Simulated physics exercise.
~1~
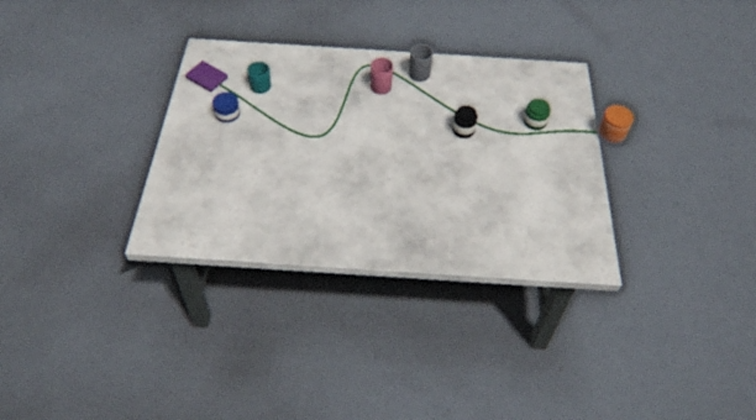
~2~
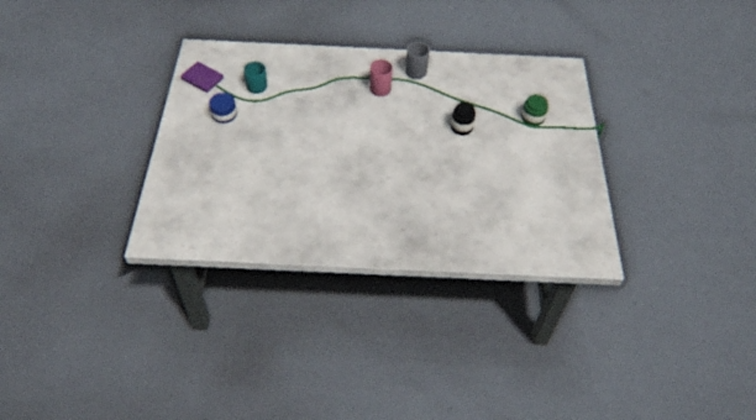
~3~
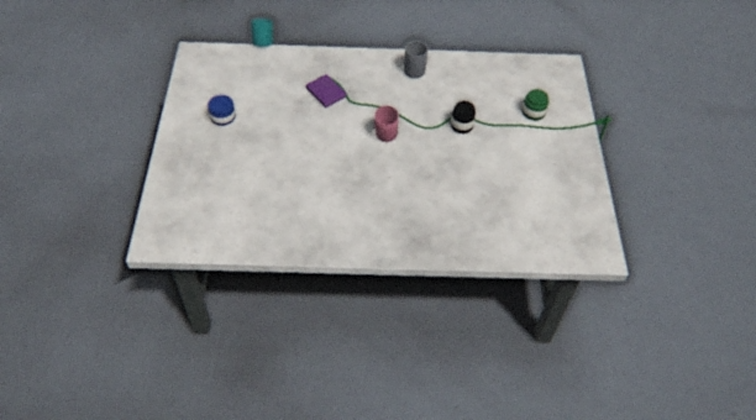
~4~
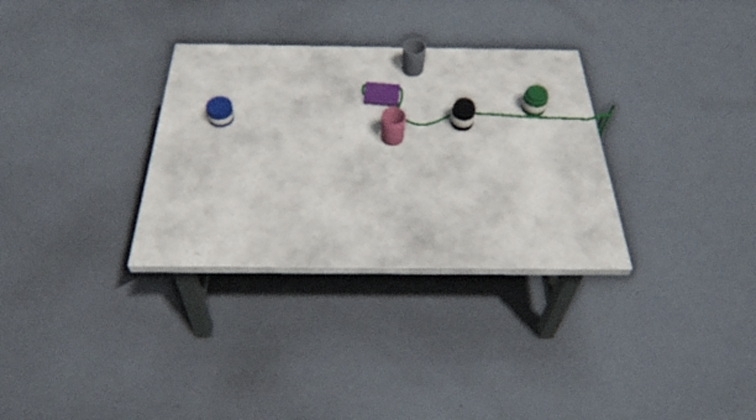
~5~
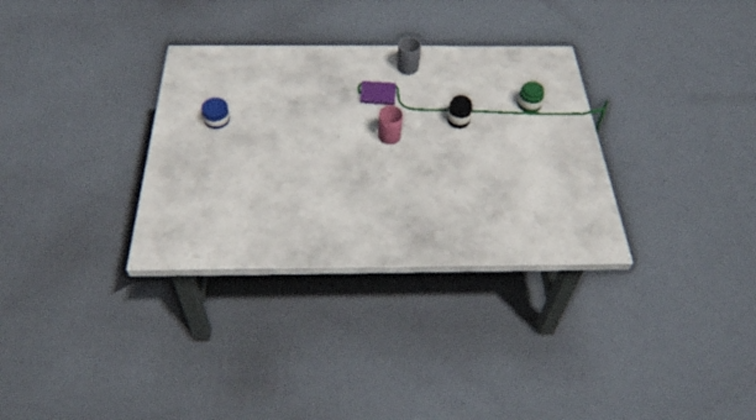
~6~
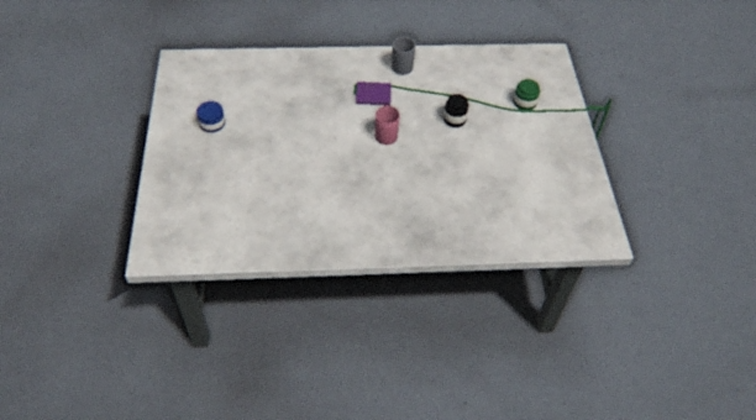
A pale, mottled table stands on a grey floor, seen from above, with a thin green cable running from a purple phone at the far left to an orange speaker just past the right edge. A blue tin and teal mug sit near the phone, pink and grey mugs near the middle, black and green jars to the right. The speaker drops from sight and the cable straightens. The phone slides right, the teal mug goes off the back edge, and the pink cup shifts nearer, tilting before standing upright. The phone stops behind it, both still on the table.
